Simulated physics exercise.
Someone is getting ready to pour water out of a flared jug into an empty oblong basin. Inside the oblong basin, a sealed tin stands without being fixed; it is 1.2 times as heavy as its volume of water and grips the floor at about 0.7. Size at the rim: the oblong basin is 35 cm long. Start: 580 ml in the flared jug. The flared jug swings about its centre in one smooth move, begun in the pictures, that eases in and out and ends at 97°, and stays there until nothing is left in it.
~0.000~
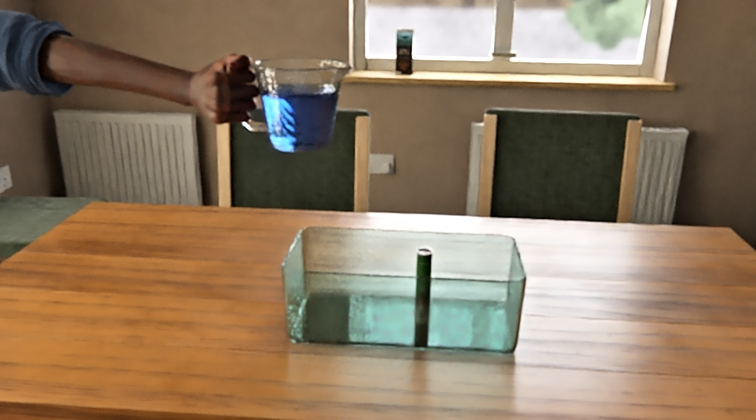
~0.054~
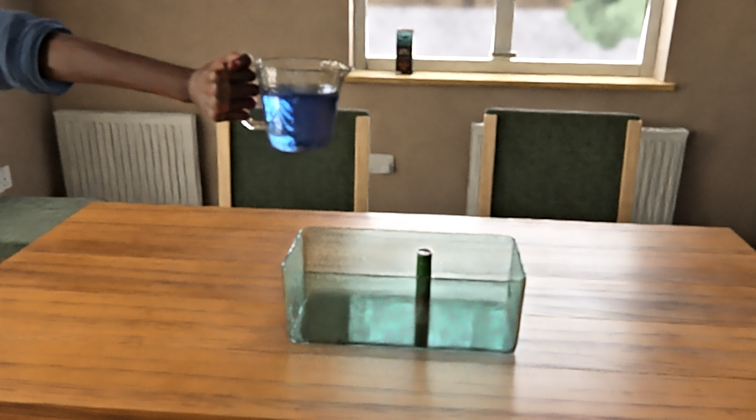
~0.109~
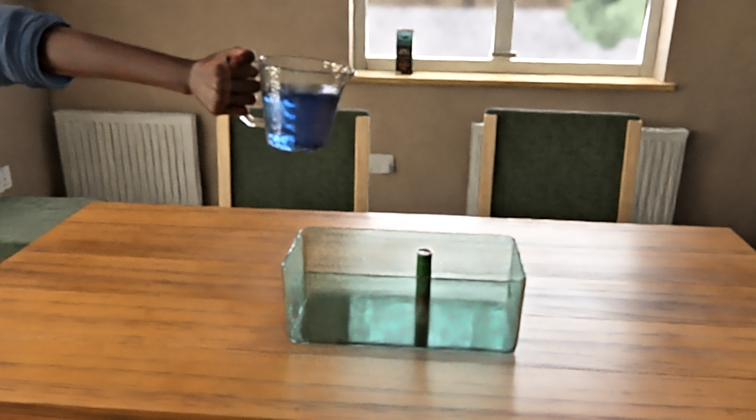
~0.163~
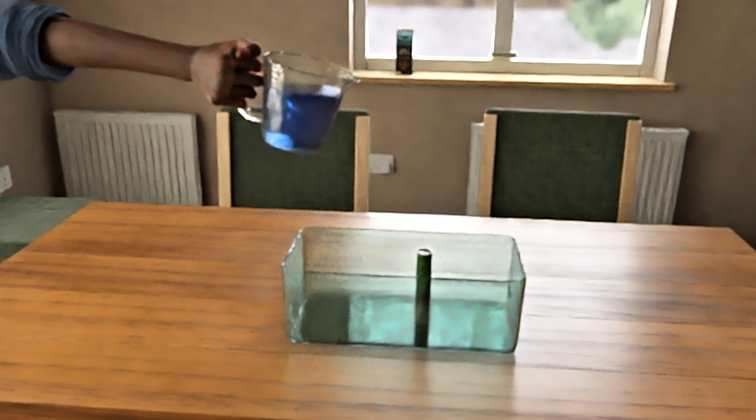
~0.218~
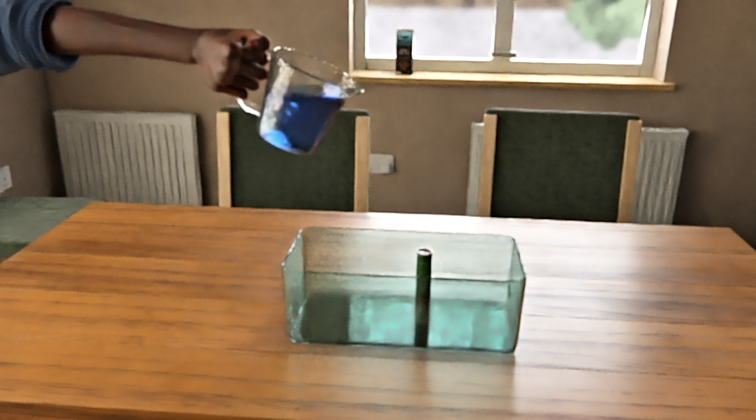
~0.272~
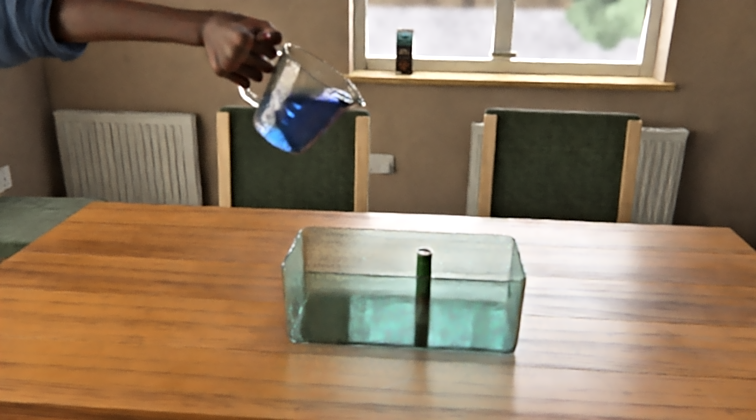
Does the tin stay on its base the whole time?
No, it tips over.
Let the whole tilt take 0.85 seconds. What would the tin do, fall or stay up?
Outcome - the tin comes down.
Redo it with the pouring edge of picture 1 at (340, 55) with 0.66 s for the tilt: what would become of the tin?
Result: Tin upright.
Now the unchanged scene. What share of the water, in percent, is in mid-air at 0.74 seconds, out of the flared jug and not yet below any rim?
28 per cent or so.
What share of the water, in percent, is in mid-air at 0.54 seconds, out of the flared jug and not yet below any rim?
Close to 36 in a hundred.
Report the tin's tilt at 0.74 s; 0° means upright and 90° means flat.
It sits at roughly 10°.
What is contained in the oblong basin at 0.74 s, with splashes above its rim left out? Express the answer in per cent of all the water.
Some 56 percent.
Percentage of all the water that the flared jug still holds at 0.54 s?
Around 60 in a hundred.
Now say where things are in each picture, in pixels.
In the first frame, it leans 0°; its right rim is at (352, 66); the water meets the walls at (264, 87) and (338, 90); the oblong basin's rim runs from (292, 248) to (520, 258); the tin's top is at (425, 254).
In the second frame, it leans 2°; its right rim is at (353, 68); the water meets the walls at (264, 87) and (338, 90).
In the third frame, it leans 6°; its right rim is at (356, 73); the water meets the walls at (266, 86) and (339, 91).
In the fourth frame, it leans 13°; its right rim is at (360, 80); the water meets the walls at (268, 88) and (342, 92).
In the fifth frame, it leans 23°; its right rim is at (363, 91); the water meets the walls at (268, 91) and (347, 94).
In the sixth frame, it leans 34°; its right rim is at (365, 104); the water meets the walls at (266, 94) and (352, 97).
After 0.54 s the tilt is 88° and 60 per cent is still to pour; the tin stands where it began.
After 0.74 s the tilt is 97° and 15 per cent is still to pour; the tin leans 9°.
After 0.95 s the tilt is 97° and 2 per cent is still to pour; the tin lies on its side.
After 1.17 s the tilt is 97° and 0 per cent is still to pour; the tin lies on its side.
In the end the tin lies on its side.
